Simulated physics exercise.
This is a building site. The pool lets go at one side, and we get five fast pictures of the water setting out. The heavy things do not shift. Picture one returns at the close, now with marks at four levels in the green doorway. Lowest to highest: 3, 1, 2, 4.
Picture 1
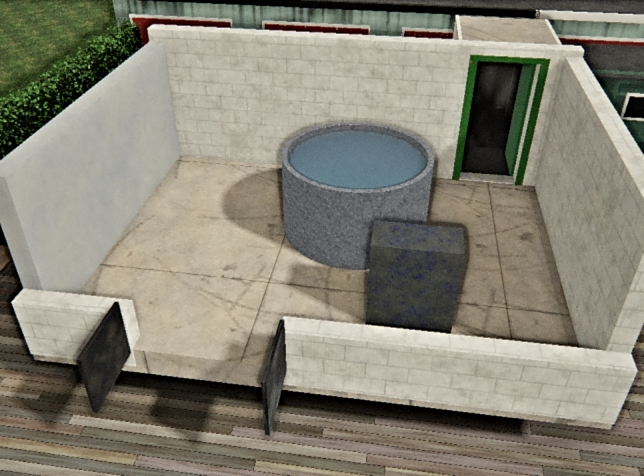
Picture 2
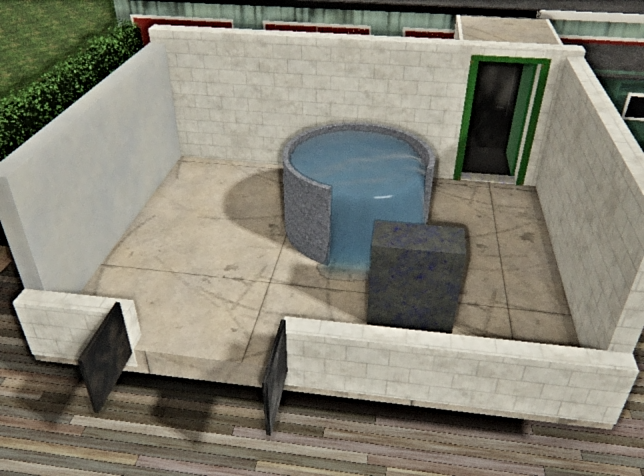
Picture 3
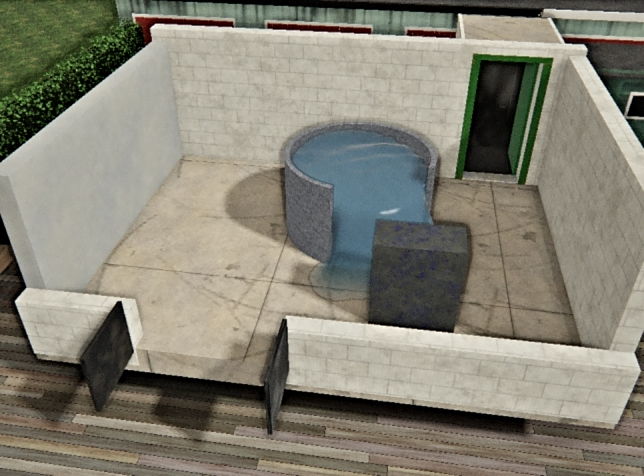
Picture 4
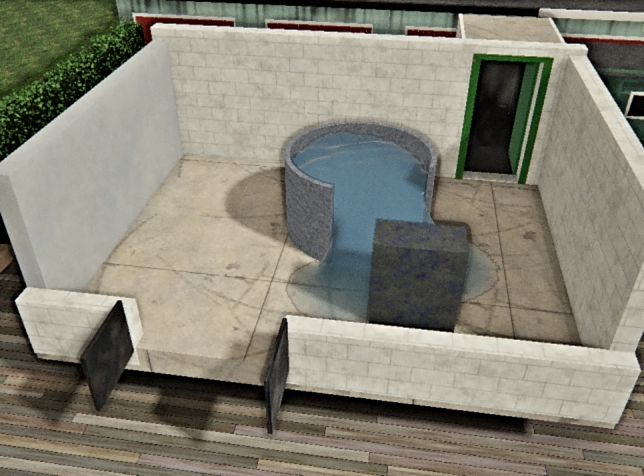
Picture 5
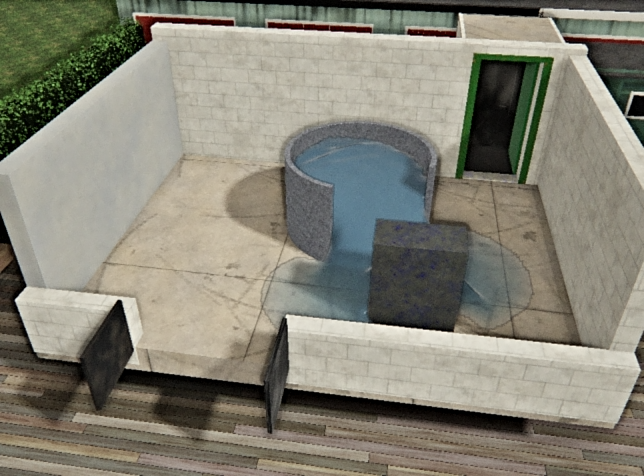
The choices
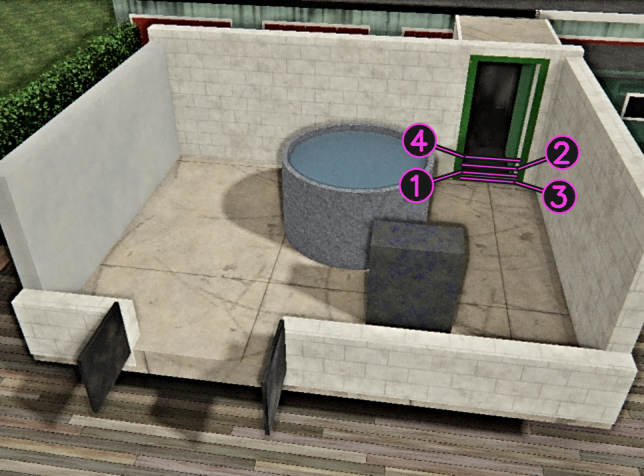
At first, water lies still in a round grey pool inside a pale-walled yard, with a dark block in front of it. Then the front of the pool's wall is gone and water pours through the gap toward the block, spreading around both sides of it in a widening sheet across the paved floor.
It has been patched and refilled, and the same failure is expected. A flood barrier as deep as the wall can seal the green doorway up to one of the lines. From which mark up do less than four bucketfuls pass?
Line 2 just does it.
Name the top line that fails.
That would be 1.
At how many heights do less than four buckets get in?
Two of the four.
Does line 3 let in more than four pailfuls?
Yes, that goes wrong.
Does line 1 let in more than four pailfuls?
Yes.
In magenta, 1 at (488, 174); 2 at (490, 166); 3 at (487, 180); 4 at (491, 158); from the bottom up 3, 1, 2, 4.
For line 1, some 15 bucketfuls get in.
For line 2, a bucket or two gets in.
For line 3, dozens of bucketfuls pour in.
For line 4, nothing gets over.
